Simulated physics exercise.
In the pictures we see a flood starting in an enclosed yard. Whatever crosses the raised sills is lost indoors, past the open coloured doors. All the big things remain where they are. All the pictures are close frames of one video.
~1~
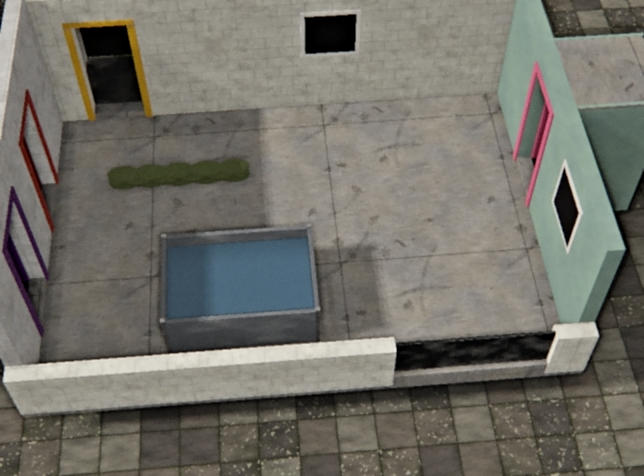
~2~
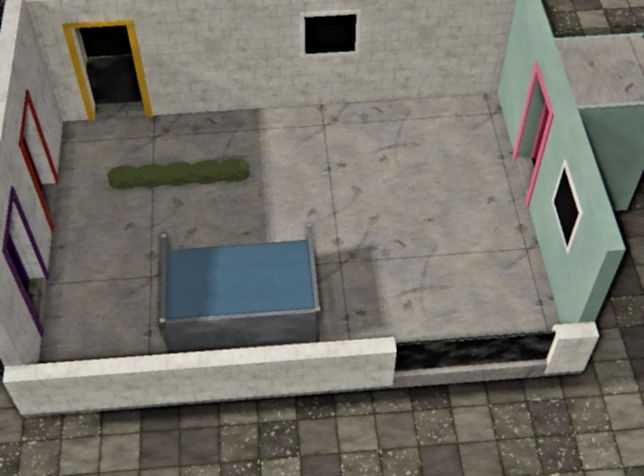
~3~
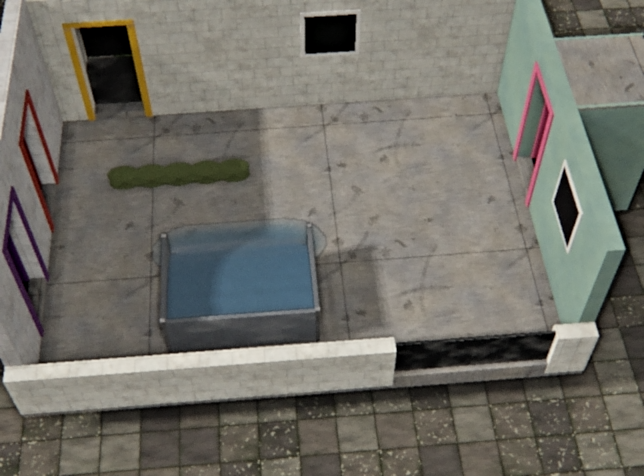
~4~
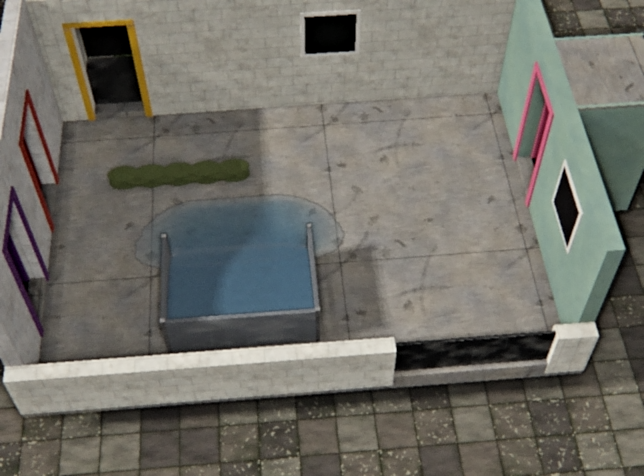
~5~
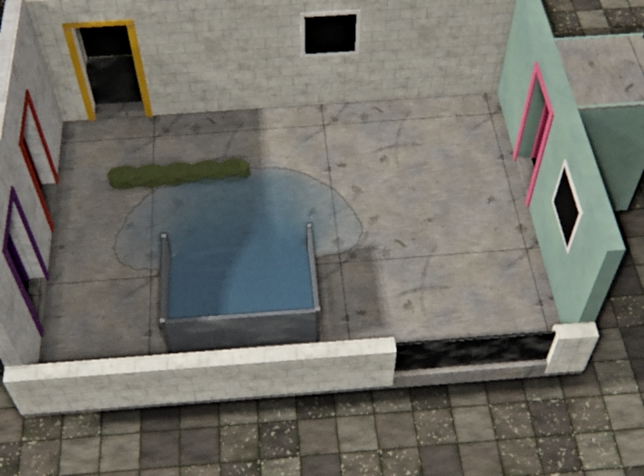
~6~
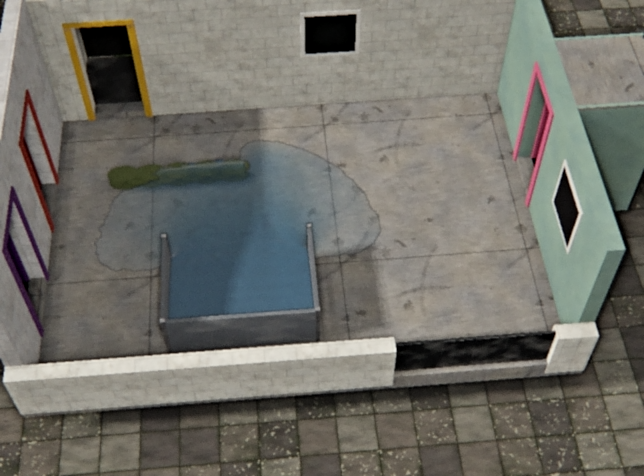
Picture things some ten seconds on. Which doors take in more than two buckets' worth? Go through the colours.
Result: The red door gets more than two buckets inside, the yellow door gets two buckets or less inside, the purple door gets two buckets or less inside, the pink door gets two buckets or less inside.
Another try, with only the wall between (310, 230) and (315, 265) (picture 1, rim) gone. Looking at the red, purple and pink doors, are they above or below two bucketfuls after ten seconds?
Here's how it goes: The red door never reaches it, while the purple door never reaches it and the pink door gets beyond the mark.
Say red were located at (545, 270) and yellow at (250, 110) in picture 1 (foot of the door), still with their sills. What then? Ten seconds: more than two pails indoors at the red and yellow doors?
As I see it, the red door remains below the limit, and the yellow door crosses the limit.
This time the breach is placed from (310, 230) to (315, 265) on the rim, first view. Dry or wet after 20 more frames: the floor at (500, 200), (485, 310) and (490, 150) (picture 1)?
The first spot is soaked, the second soaked and the third soaked.
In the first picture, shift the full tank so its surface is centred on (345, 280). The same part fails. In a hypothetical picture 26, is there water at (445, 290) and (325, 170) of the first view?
Unflooded and submerged.
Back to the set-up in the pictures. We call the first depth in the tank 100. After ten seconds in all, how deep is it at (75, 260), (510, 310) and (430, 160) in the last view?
Around 6, 8 and 4 percent, in that order.
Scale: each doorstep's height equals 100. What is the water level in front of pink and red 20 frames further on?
Depth ratios, approx.: 50 and 290 percent.
A moment on, water covers 35 % of the floor; the red door wet at the sill, nothing in, the yellow door not reached, the purple door not reached, the pink door not reached.
Next, water covers 45 % of the floor; the red door far over two buckets in, the yellow door wet at the sill, nothing in, the purple door not reached, the pink door not reached.
Then, water covers 60 % of the floor; the red door far over two buckets in, the yellow door wet at the sill, nothing in, the purple door wet at the sill, nothing in, the pink door wet at the sill, nothing in.
Later, water covers 90 % of the floor; the red door far over two buckets in, the yellow door wet at the sill, nothing in, the purple door wet at the sill, nothing in, the pink door wet at the sill, nothing in.
In the end, water covers 95 % of the floor; the red door far over two buckets in, the yellow door wet at the sill, nothing in, the purple door wet at the sill, nothing in, the pink door wet at the sill, nothing in.
